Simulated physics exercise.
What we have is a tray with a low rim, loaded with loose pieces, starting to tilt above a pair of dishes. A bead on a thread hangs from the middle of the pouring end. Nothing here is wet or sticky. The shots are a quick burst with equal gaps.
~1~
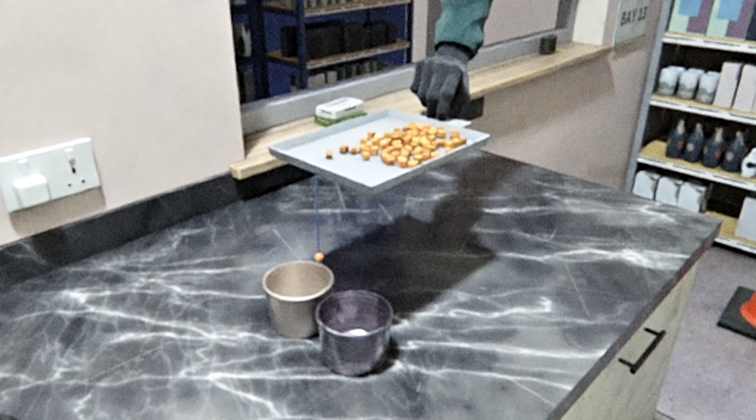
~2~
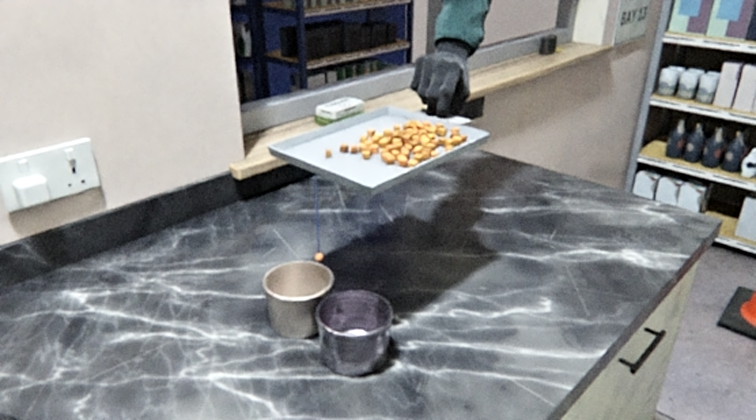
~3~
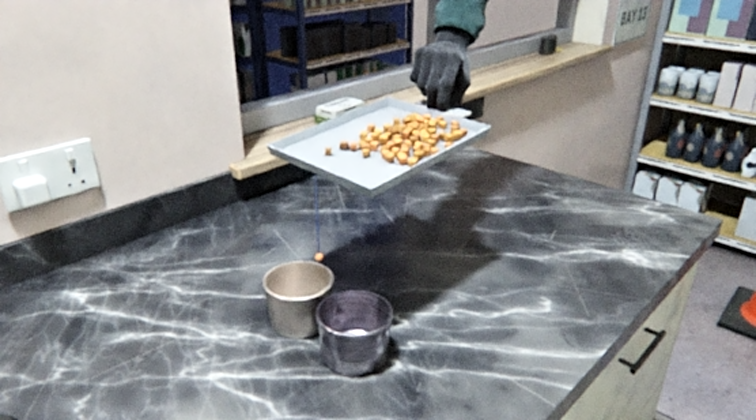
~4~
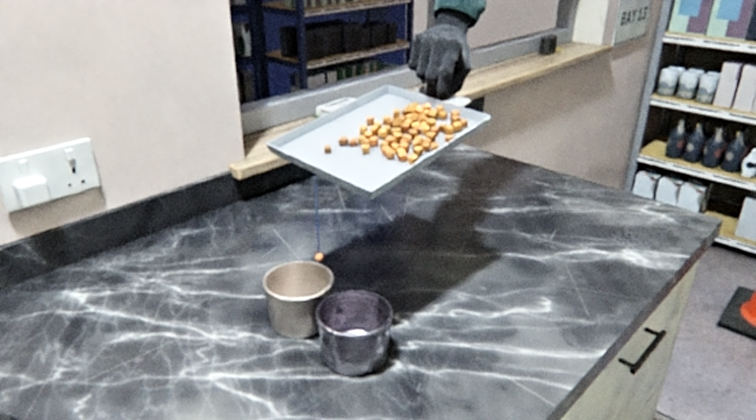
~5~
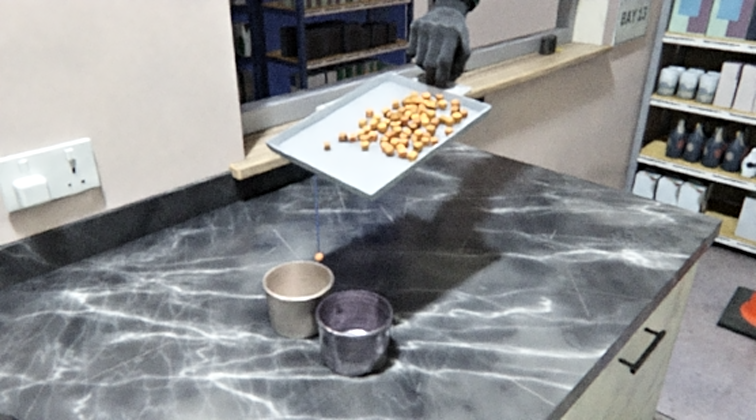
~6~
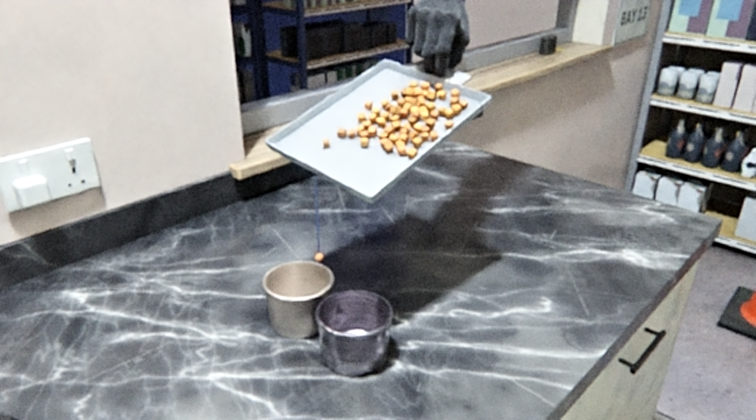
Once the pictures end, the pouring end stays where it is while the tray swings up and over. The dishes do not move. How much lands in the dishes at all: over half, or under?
Caught overall: Over half.
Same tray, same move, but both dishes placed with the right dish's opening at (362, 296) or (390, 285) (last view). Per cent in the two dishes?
The first gives 60 %, the second 10 %.
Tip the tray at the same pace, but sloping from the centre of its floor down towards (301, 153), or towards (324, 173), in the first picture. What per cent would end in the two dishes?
About 10 and 60 per cent.
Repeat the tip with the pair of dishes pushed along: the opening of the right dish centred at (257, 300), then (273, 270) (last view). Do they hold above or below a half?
First less than half, then under half.
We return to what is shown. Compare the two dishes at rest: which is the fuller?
It is the right-hand dish.
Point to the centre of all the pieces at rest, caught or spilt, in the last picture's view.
Around (351, 344).
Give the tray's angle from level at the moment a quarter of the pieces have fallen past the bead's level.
Roughly 110°.
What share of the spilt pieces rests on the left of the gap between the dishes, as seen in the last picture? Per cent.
About 40 per cent.
Soon after the last picture, tray tipped steeply; nearly all on the tray; a stray few in the air.
A little later, tray tipped past a quarter turn; most on the tray; a stray few in the right dish; a small part in the left dish; a small part outside both; a stray few in the air.
Later still, tray tipped past a quarter turn; about half in the right dish; a small part in the left dish; about a third outside both.
At rest, tray tipped past a quarter turn; about half in the right dish; a small part in the left dish; about a third outside both.
